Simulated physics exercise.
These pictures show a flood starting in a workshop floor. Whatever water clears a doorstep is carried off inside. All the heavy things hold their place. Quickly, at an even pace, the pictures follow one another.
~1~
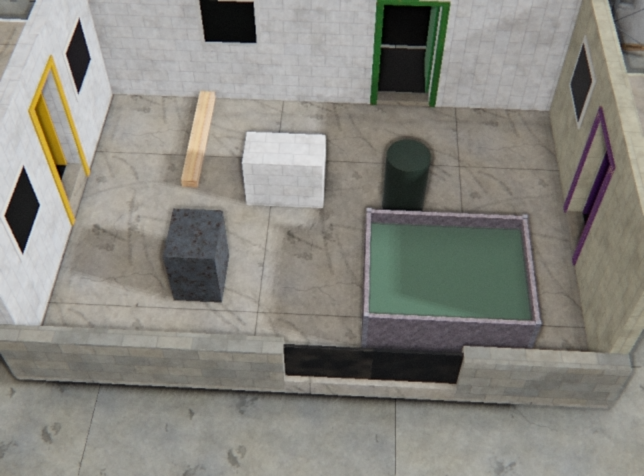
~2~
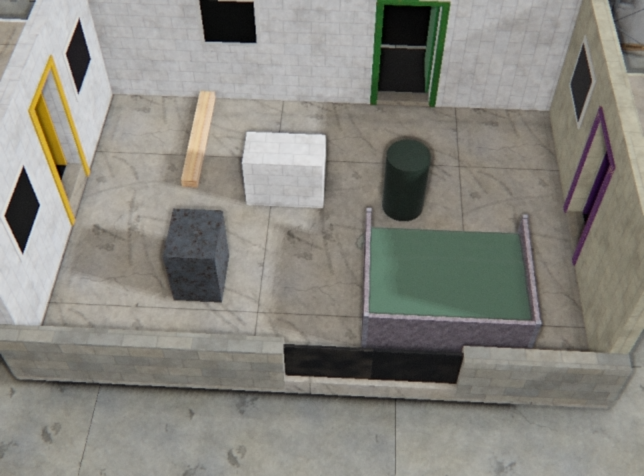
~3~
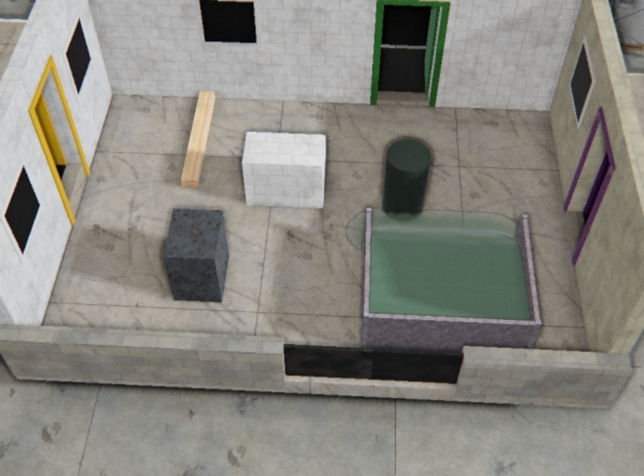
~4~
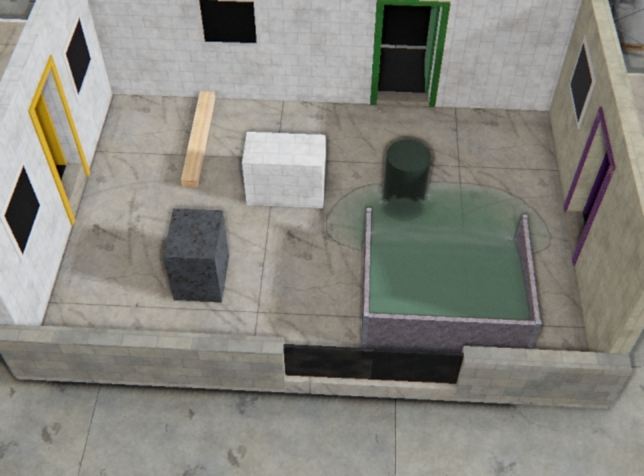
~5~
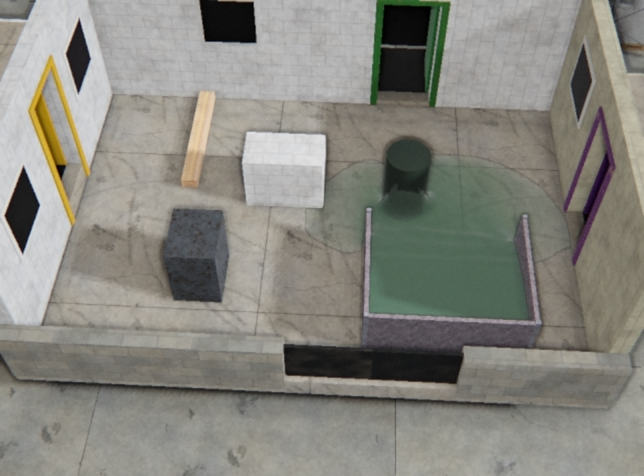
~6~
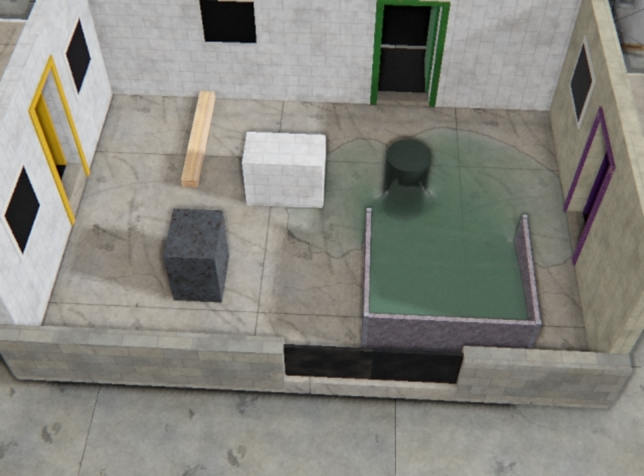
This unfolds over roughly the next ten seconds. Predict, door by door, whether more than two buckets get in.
Outcome: The purple door will be deluged; the green door will be deluged; the yellow door will not go over two buckets.
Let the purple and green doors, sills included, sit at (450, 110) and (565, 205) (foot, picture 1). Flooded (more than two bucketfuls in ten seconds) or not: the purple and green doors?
Note: Purple lets too much through; green lets too much through.
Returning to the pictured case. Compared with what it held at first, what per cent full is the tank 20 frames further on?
About 18 per cent.
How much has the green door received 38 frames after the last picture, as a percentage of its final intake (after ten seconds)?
Around 100 percent.
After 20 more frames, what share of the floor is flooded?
Estimated share: About 60 %.
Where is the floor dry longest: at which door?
That would be the door marked yellow.
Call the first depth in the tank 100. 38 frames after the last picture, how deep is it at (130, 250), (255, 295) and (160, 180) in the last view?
About 4 per cent, then 6 per cent, then 6 per cent.
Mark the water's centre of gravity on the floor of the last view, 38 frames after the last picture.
Around pixel (355, 204).
A moment on, water covers 40 % of the floor; the purple door wet at the sill, nothing in, the green door under two buckets in, the yellow door not reached.
Next, water covers 50 % of the floor; the purple door under two buckets in, the green door over two buckets in, the yellow door not reached.
Then, water covers 60 % of the floor; the purple door under two buckets in, the green door far over two buckets in, the yellow door wet at the sill, nothing in.
Later, water covers 90 % of the floor; the purple door over two buckets in, the green door far over two buckets in, the yellow door wet at the sill, nothing in.
In the end, water covers 95 % of the floor; the purple door over two buckets in, the green door far over two buckets in, the yellow door wet at the sill, nothing in.
